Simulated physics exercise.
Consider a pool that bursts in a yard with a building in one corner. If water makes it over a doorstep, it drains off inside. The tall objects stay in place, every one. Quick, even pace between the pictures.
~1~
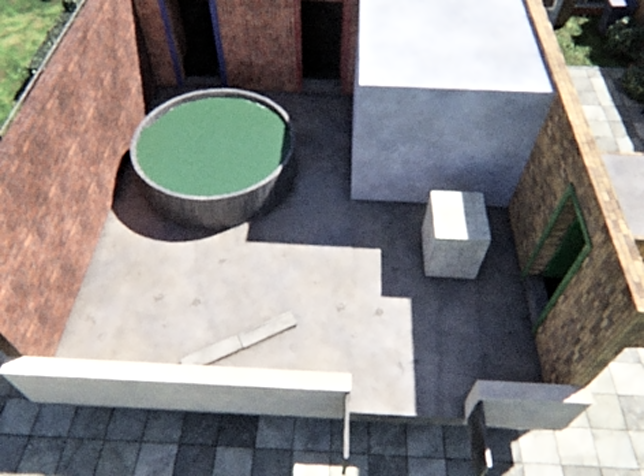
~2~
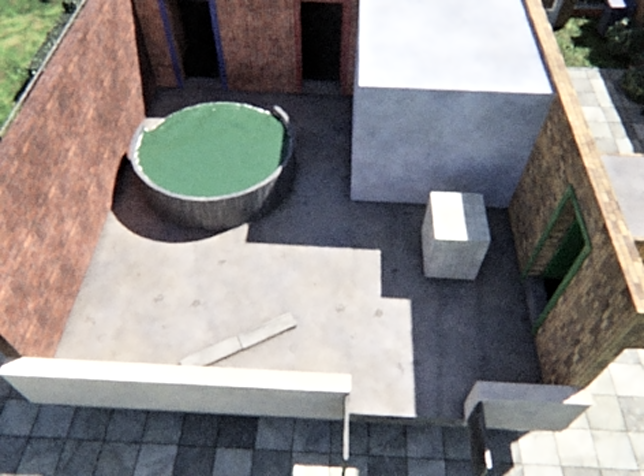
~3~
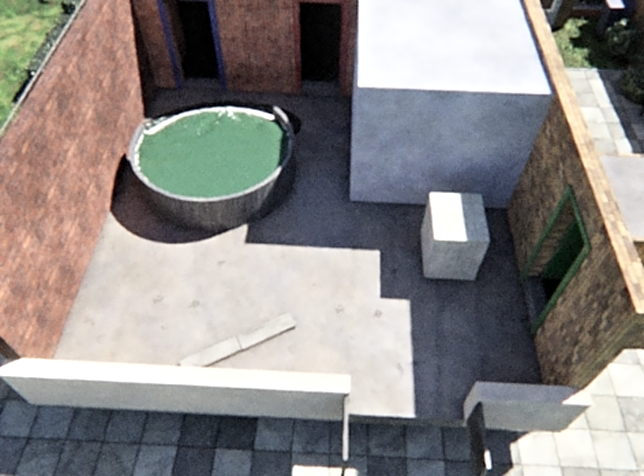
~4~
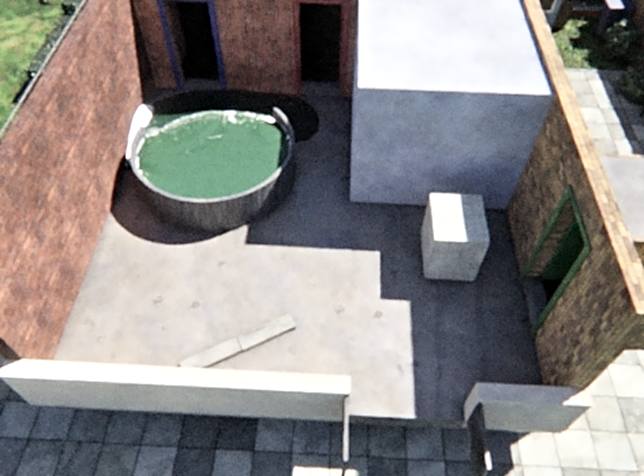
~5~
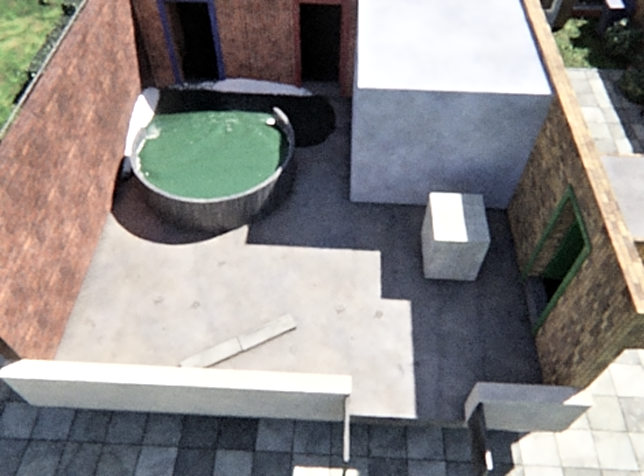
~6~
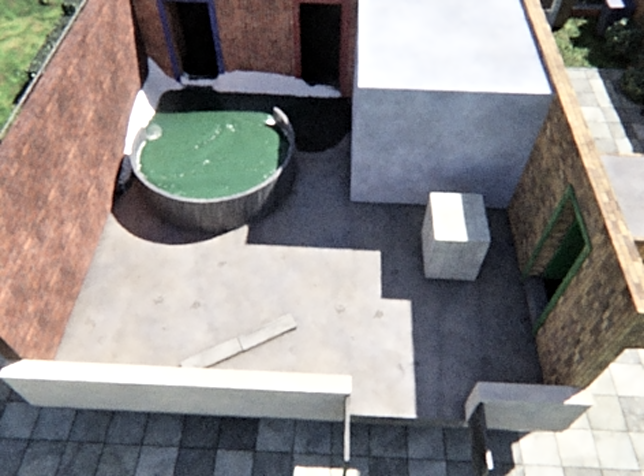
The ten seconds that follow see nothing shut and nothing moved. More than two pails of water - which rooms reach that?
The red door reaches it; the green door falls short; the blue door reaches it.
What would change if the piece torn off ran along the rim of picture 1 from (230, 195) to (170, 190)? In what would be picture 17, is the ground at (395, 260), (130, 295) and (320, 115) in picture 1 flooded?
Point by point: Unwetted; soaked; unwetted.
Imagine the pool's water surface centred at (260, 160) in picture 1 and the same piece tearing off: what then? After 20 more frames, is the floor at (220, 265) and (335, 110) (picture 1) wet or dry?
I'd say still dry for the first and swamped for the second.
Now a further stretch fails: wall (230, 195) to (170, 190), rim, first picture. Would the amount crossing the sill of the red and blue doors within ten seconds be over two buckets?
Note: Red misses the line, blue misses the line.
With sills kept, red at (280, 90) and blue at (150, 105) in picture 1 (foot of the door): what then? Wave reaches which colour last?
I'd go with the green-painted one.
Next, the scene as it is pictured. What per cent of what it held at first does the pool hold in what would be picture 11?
Roughly 58 %.
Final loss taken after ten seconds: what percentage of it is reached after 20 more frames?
Estimated share: Close to 55 %.
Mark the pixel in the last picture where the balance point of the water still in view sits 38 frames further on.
That comes out near (242, 189).
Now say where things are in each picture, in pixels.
The round tank at (215, 142) is whole and still, in the first frame.
The front is at a hidden place, out from the gap on the round tank's far side, in the second frame.
Water pours out on the round tank's far side and has run to (296, 120), in the third frame.
The front is at (313, 114), out from the gap on the round tank's far side, in the fourth frame.
The front is at (330, 111), out from the gap on the round tank's far side, in the fifth frame.
The front is at (341, 96), out from the gap on the round tank's far side, in the sixth frame.
A moment on, water covers 20 % of the floor; the red door under two buckets in, the green door not reached, the blue door far over two buckets in.
Next, water covers 30 % of the floor; the red door under two buckets in, the green door not reached, the blue door far over two buckets in.
Then, water covers 55 % of the floor; the red door over two buckets in, the green door not reached, the blue door far over two buckets in.
Later, water covers 75 % of the floor; the red door far over two buckets in, the green door not reached, the blue door far over two buckets in.
In the end, water covers 90 % of the floor; the red door far over two buckets in, the green door wet at the sill, nothing in, the blue door far over two buckets in.
